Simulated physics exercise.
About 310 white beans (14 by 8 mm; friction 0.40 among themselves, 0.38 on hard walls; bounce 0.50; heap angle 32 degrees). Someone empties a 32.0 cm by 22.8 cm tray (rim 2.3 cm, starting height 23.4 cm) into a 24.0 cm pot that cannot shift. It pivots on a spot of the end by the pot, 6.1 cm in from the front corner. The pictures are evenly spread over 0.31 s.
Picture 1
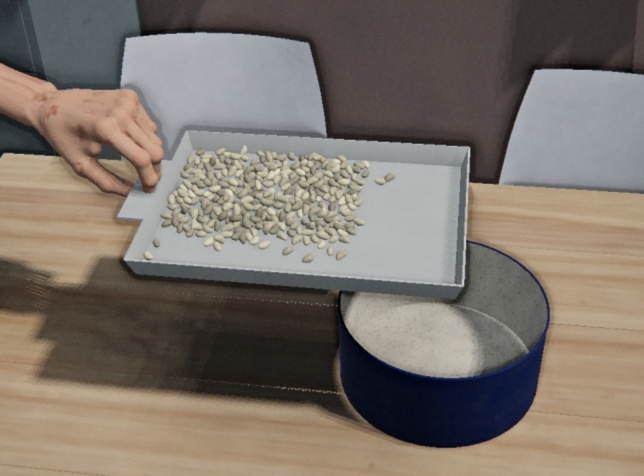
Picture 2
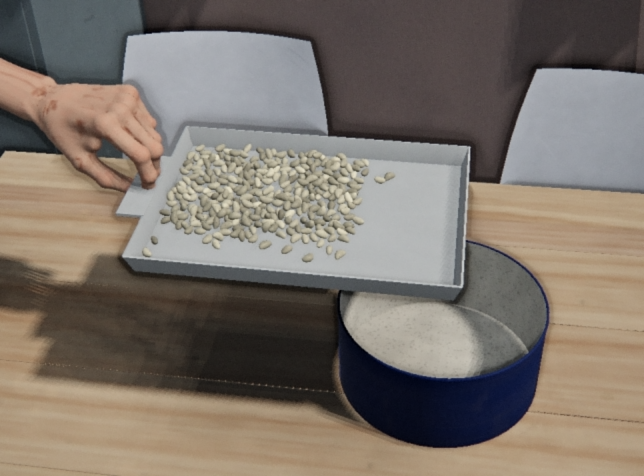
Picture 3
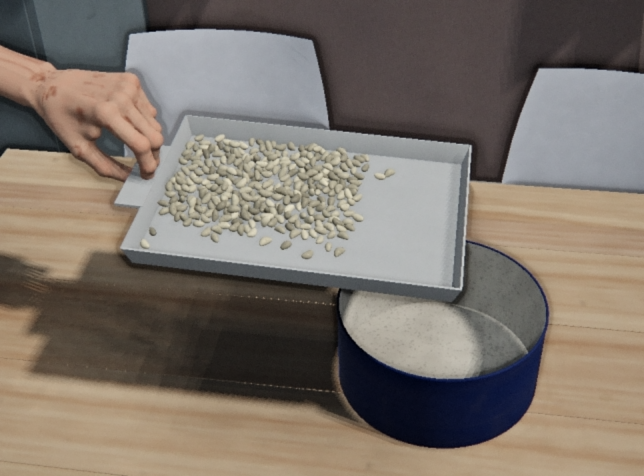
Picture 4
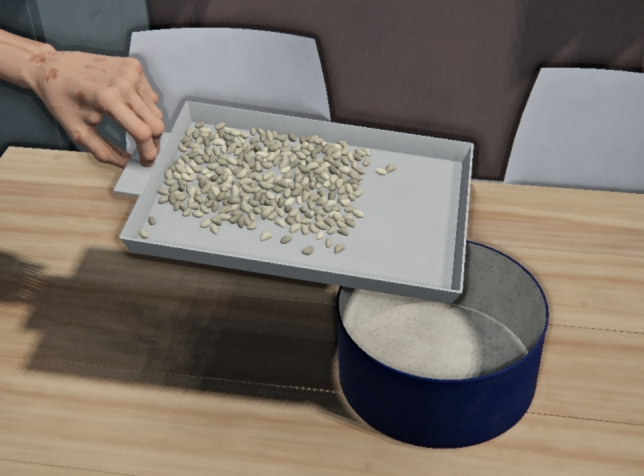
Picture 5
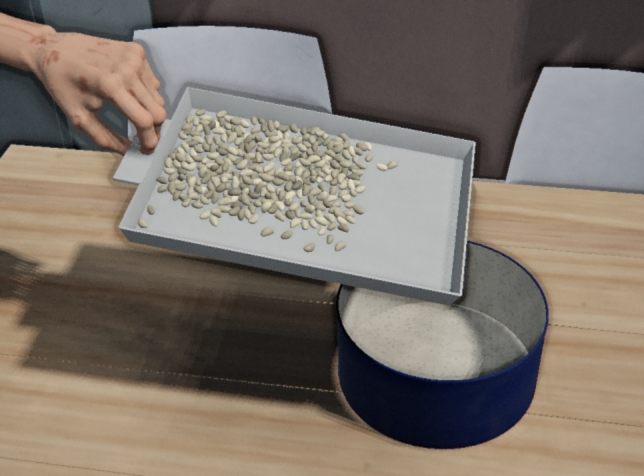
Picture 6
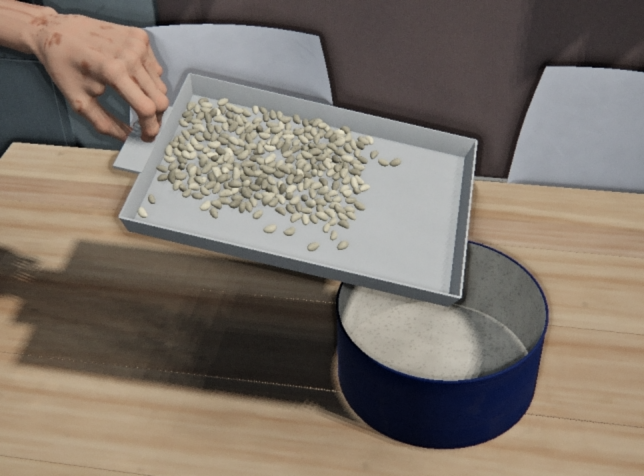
At a wooden table with pale chairs behind it, a hand at the left end of a grey tray of whitish beans gradually raises that end, tilting the tray slightly down toward a dark blue pot on the right.
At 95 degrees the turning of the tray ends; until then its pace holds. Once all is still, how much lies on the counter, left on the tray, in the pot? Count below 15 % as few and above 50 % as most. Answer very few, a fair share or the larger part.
Counter the larger part, tray very few, pot a fair share.
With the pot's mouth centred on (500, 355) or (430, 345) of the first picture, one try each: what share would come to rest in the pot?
Some 100 and 95 per cent.
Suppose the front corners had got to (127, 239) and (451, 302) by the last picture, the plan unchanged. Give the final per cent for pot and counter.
Pot 10, counter 90.
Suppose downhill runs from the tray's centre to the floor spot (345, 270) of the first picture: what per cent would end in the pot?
About 10 per cent.
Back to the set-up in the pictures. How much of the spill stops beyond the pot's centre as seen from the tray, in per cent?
Roughly 80 per cent.
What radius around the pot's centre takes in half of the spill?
Some 22 cm.
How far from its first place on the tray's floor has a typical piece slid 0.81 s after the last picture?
Roughly 22 cm.
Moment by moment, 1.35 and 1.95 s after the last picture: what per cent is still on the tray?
In turn: 55, 0.
Then, 0.81 s after the last picture, tilt 51 degrees; the tray holds 85 %, the pot 0 %.
Then, 1.35 s after the last picture, tilt 77 degrees; the tray holds 55 %, the pot 10 %.
Then, 1.95 s after the last picture, tilt 95 degrees; the tray holds 0 %, the pot 25 %.
In the end, counter 75 %, tray 0 %, pot 25 %.
